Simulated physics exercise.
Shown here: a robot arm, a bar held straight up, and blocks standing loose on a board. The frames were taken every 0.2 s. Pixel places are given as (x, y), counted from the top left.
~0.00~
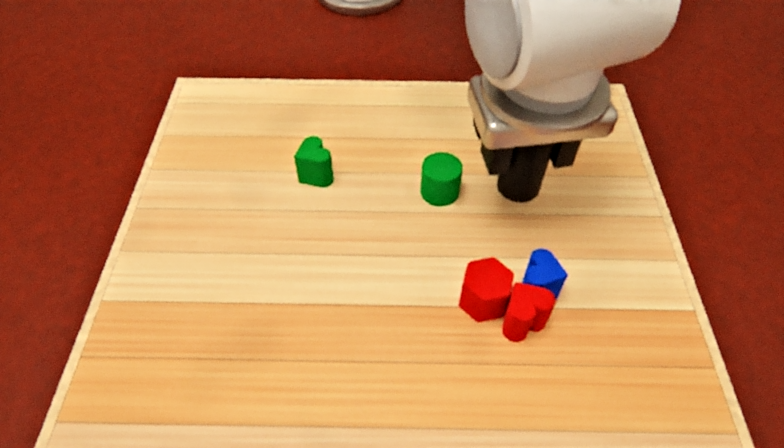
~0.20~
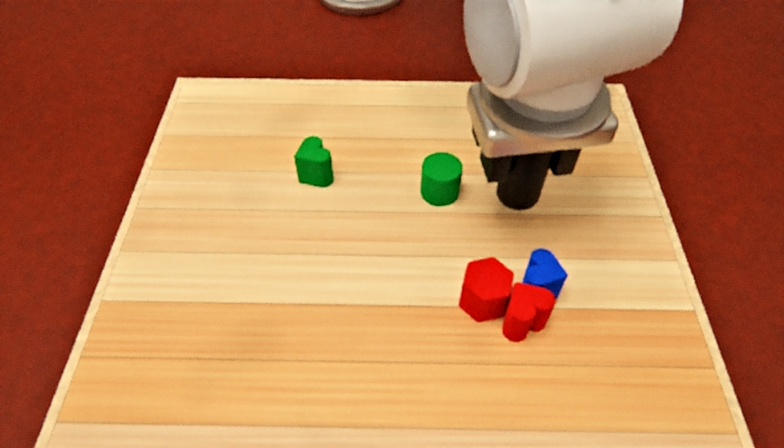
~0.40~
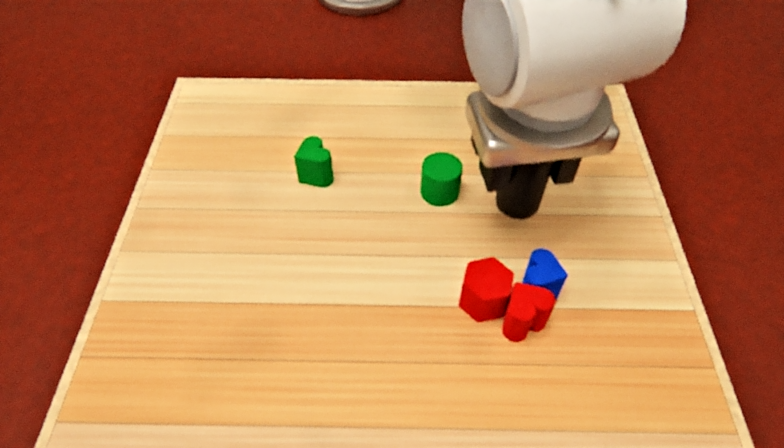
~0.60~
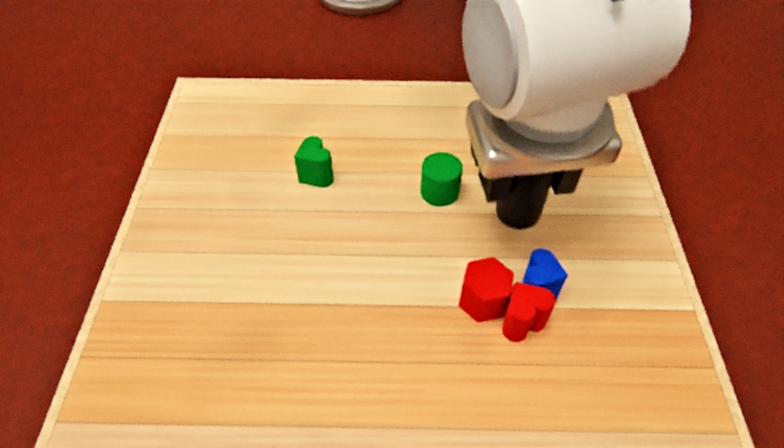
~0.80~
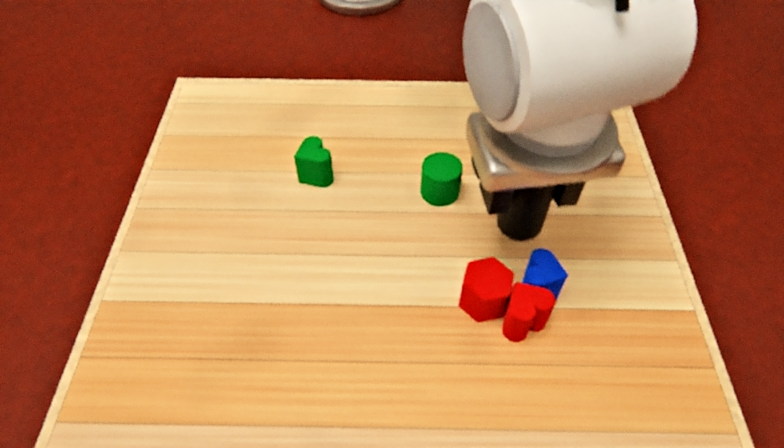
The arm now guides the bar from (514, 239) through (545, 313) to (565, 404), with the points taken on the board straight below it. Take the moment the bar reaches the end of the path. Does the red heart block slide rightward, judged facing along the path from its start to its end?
Yes, it checks out.
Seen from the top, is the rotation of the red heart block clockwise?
I'd say yes.
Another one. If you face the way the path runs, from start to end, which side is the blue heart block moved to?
The answer is left: Facing from the path's start to its end, that's where the blue heart block shifts.
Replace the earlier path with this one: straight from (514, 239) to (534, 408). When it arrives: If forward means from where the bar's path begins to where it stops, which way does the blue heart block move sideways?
That's a shift to the left.
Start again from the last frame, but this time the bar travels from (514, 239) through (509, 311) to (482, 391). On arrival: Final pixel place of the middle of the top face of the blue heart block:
By then it is at (560, 287).
What follows on the original path. One third of the way, bar (542, 273); red heart block (531, 321), turned 45° clockwise; blue heart block (567, 304).
Two thirds of the way, bar (558, 328); red heart block (523, 336), turned 60° clockwise; blue heart block (598, 363), turned 30° anticlockwise.
At the end, bar (572, 393); red hexagonal block still; red heart block (521, 343), turned 85° clockwise; blue heart block (630, 409), turned 100° anticlockwise.
